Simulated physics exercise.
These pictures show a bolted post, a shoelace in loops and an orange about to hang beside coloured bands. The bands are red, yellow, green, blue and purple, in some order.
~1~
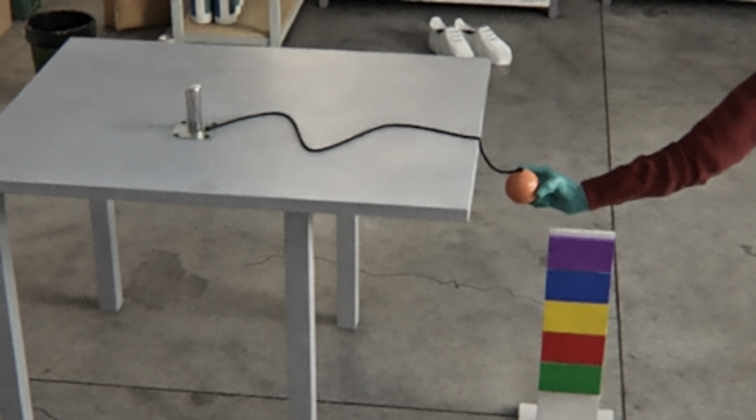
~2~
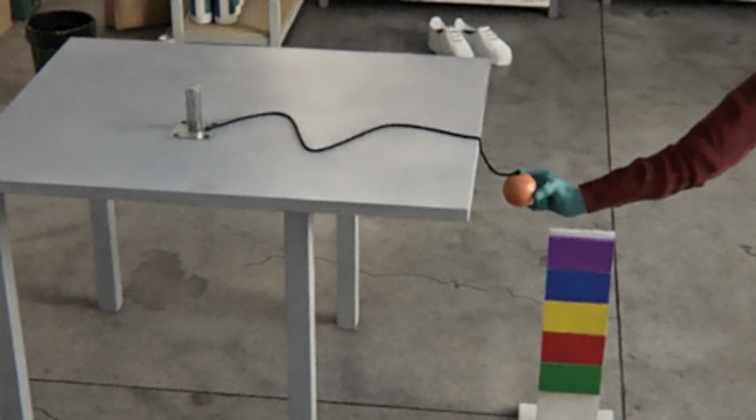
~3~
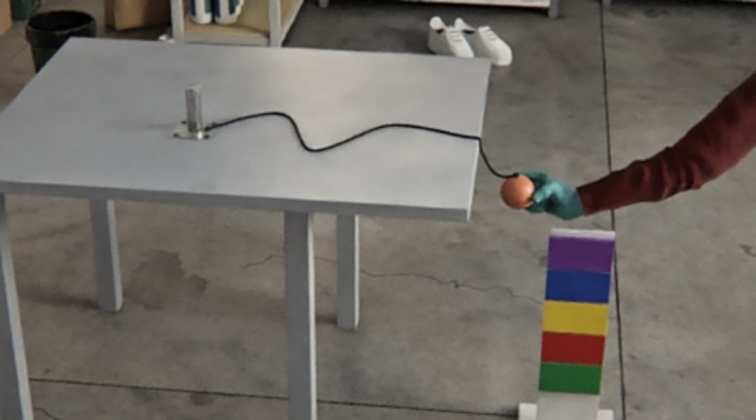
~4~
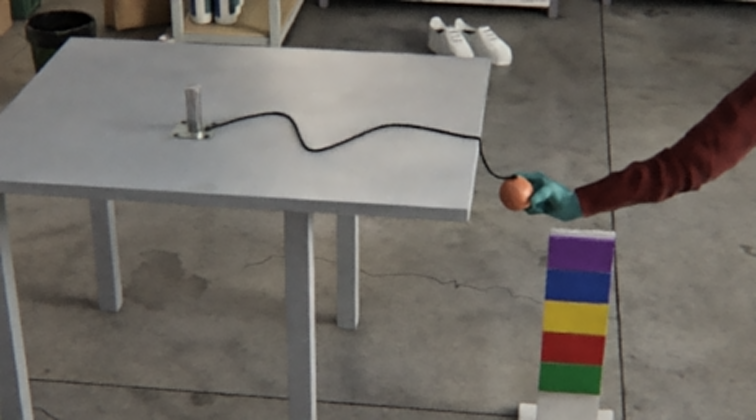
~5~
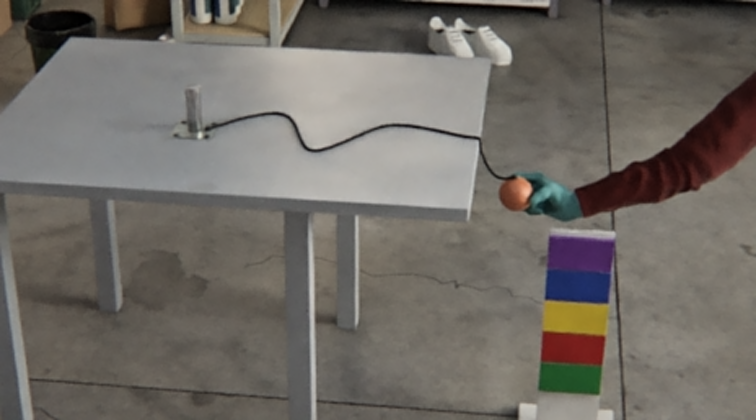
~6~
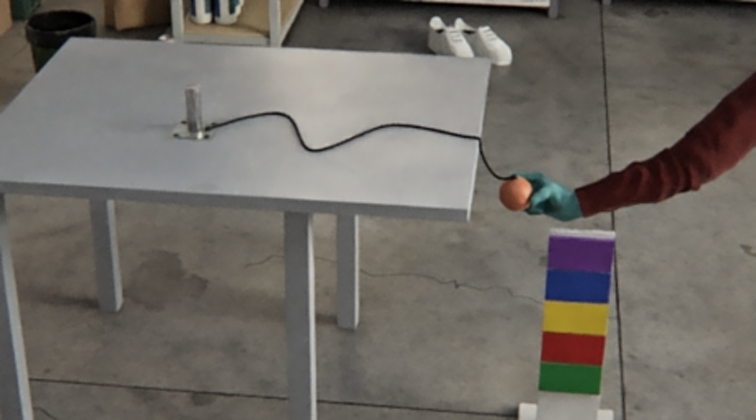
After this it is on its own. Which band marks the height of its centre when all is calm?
Its centre hangs level with the yellow band.
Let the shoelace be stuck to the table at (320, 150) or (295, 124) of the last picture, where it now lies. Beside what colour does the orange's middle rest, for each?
Try by try: Purple; blue.
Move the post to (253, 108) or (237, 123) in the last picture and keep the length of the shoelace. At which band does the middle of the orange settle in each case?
It would be red; red.
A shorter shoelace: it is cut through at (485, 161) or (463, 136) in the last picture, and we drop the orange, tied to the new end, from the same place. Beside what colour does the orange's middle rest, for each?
Try by try: Blue; purple.
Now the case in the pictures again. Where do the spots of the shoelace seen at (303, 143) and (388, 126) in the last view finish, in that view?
Near (370, 135) and (479, 152).
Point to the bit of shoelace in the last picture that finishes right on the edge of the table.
That spot is around (378, 128).
A little later, orange near (477, 287); level with blue.
Next, orange near (461, 304); level with yellow.
When it is over, orange near (475, 307); level with yellow. Its middle rests at the yellow band.
